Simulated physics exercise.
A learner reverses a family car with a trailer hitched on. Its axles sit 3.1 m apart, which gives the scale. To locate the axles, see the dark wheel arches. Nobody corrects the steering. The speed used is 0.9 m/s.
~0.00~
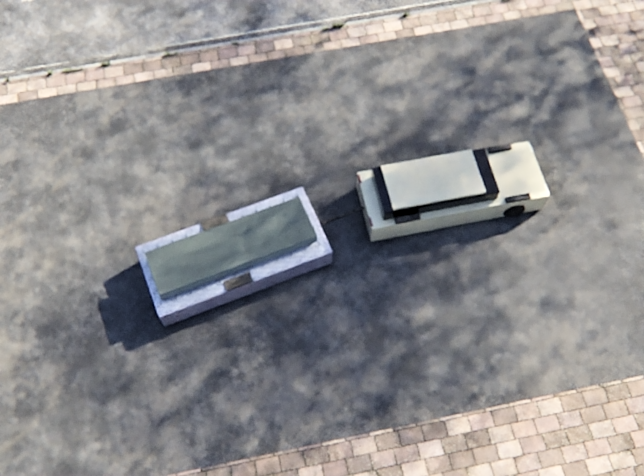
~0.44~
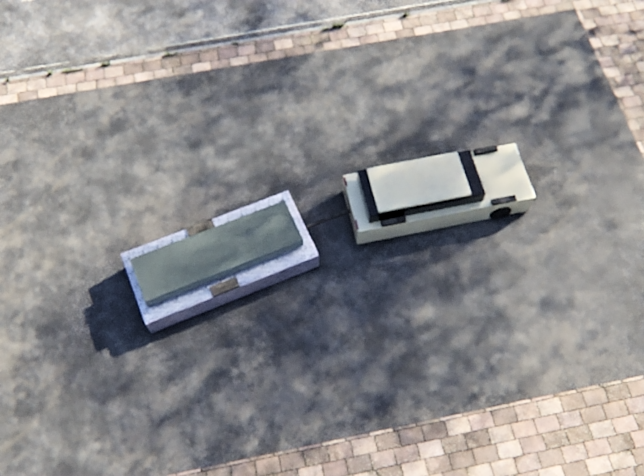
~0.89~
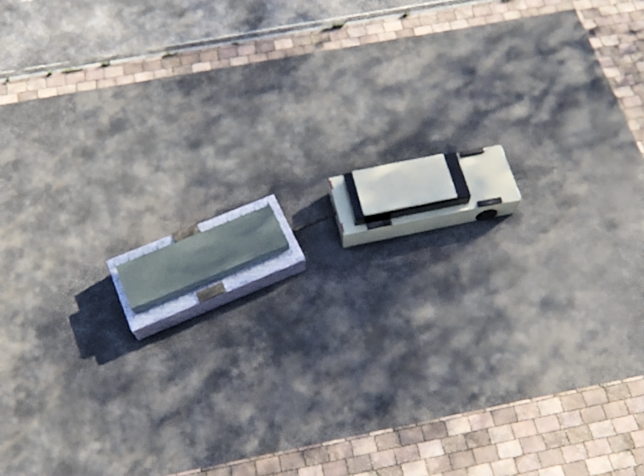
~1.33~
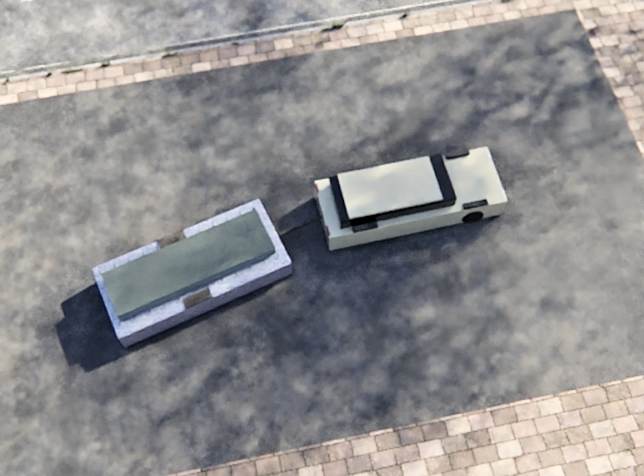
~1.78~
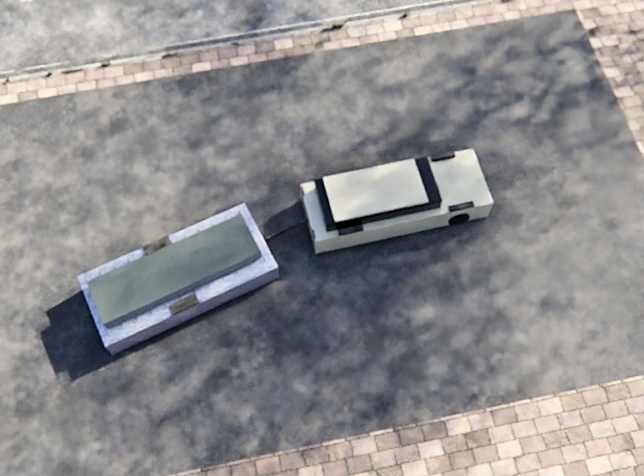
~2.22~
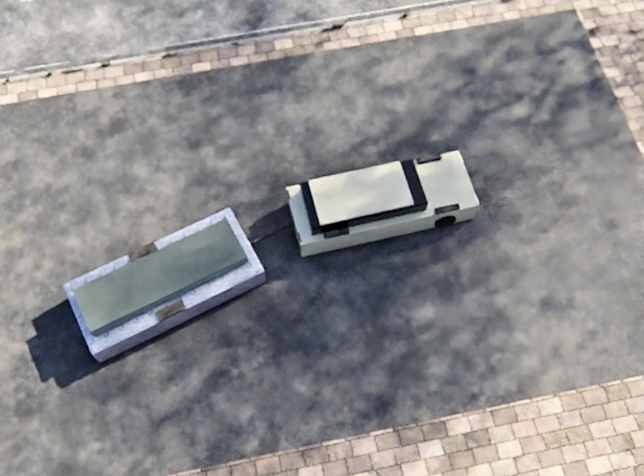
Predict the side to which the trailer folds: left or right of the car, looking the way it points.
The tail folds to the car's right flank.
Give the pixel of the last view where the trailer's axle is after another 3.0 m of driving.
Estimated position: Close to (58, 339).
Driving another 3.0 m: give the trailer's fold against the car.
25° to the car's right.
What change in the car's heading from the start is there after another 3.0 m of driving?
Heading change vs. first picture: Approx. 6 deg.
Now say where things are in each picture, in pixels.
The first picture shows car's middle (457, 175), trailer's axle (226, 251); tail 11° to the car's right; front wheels 3° right.
The second picture shows car's middle (443, 178), trailer's axle (212, 257); tail 11° to the car's right.
The third picture shows car's middle (428, 180), trailer's axle (198, 262); tail 12° to the car's right.
The fourth picture shows car's middle (414, 182), trailer's axle (184, 268); tail 13° to the car's right.
The fifth picture shows car's middle (399, 185), trailer's axle (170, 274); tail 14° to the car's right.
The sixth picture shows car's middle (385, 188), trailer's axle (157, 281); tail 15° to the car's right.
Then, 3.9 s in, the tail is 19° to the car's right, the car has turned 4° and the trailer's axle is at (106, 307) of the last picture.
Then, 5.5 s in, the tail is 24° to the car's right, the car has turned 5° and the trailer's axle is at (58, 339) of the last picture.
Then, 7.2 s in, the tail is 33° to the car's right, the car has turned 7° and the trailer's axle is at (14, 377) of the last picture.
Then, 8.8 s in, the tail is 44° to the car's right, the car has turned 8° and the trailer's axle is out of the picture.
Then, 10.5 s in, the tail is 60° to the car's right, the car has turned 10° and the trailer's axle is out of the picture; it has jack-knifed.
